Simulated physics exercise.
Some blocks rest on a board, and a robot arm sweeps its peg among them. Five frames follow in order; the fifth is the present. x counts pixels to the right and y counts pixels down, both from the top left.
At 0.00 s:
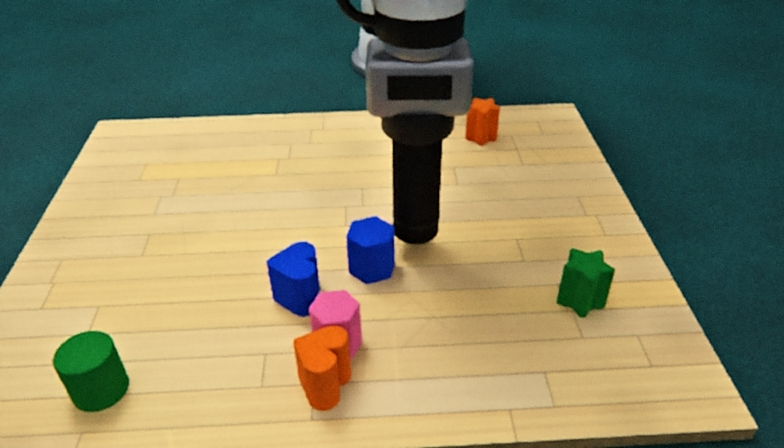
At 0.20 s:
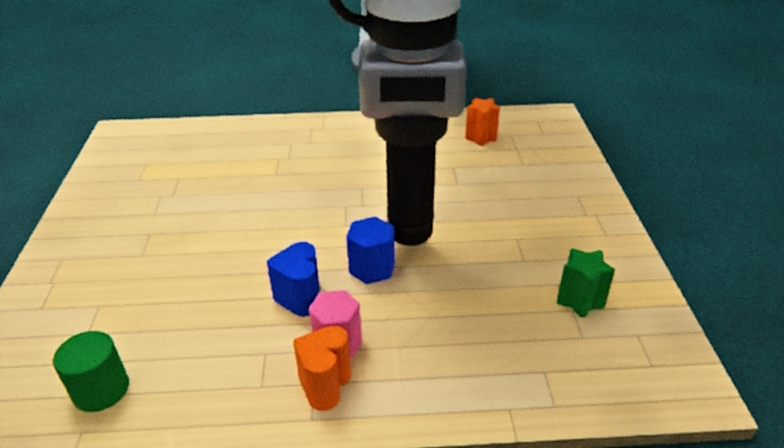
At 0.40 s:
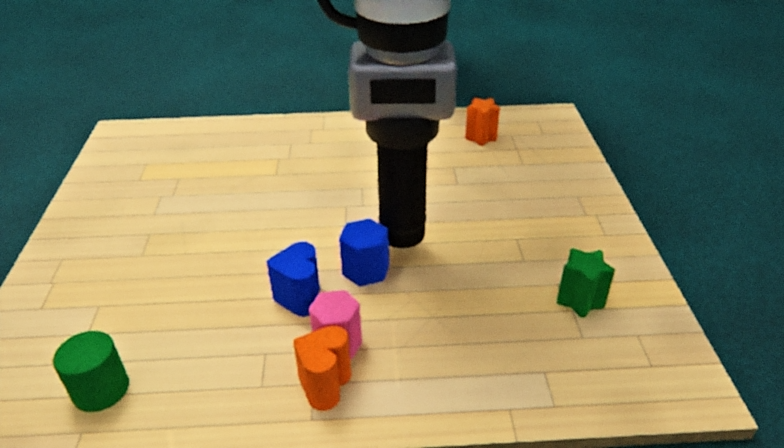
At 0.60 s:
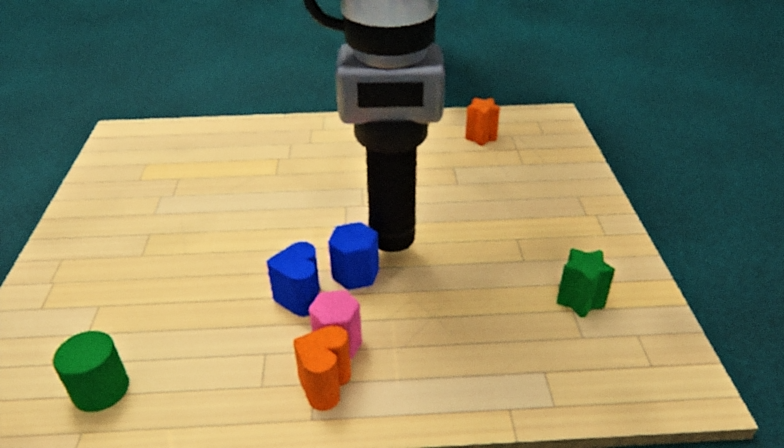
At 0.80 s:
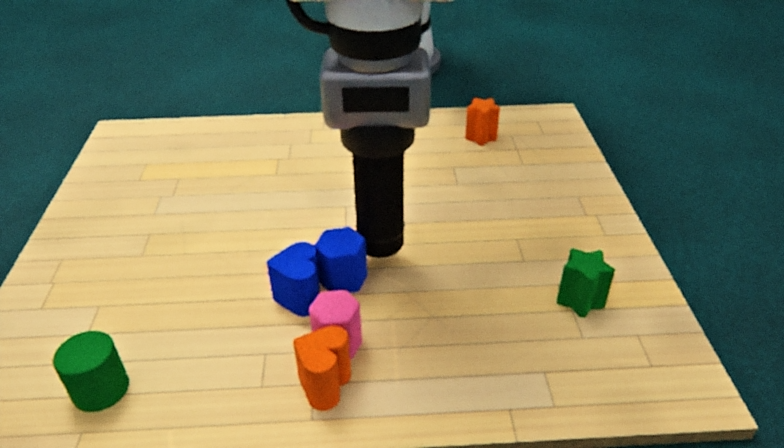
On a light wooden board scattered with colourful blocks, a robot arm moves its black peg a short way left, meets the blue six-sided block and pushes it left, close beside the blue heart block, while the other blocks stay still.
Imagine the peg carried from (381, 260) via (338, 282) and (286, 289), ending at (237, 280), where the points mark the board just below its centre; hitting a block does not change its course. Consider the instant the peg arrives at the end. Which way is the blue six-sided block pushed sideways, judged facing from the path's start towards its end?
It gets pushed left.
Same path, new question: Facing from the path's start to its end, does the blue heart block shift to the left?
I believe so.
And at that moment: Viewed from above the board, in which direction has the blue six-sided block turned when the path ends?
From overhead, anticlockwise.
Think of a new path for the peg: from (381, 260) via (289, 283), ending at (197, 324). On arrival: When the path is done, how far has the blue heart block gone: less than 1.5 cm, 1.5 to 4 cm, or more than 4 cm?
Of the three bands, it's over 4 cm.
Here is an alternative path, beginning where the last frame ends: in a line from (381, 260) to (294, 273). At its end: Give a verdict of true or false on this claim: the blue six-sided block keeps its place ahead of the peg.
Verdict: True.
On the path given first. One third of the way, peg at (335, 266); blue heart block at (250, 277), turned 40° anticlockwise; blue six-sided block at (286, 257), turned 30° clockwise.
Two thirds of the way, peg at (281, 272); blue heart block at (206, 298), turned 65° anticlockwise; blue six-sided block at (232, 270).
At the end, peg at (233, 263); blue heart block at (193, 304), turned 90° anticlockwise; pink six-sided block not moved; blue six-sided block at (191, 272), turned 45° anticlockwise.
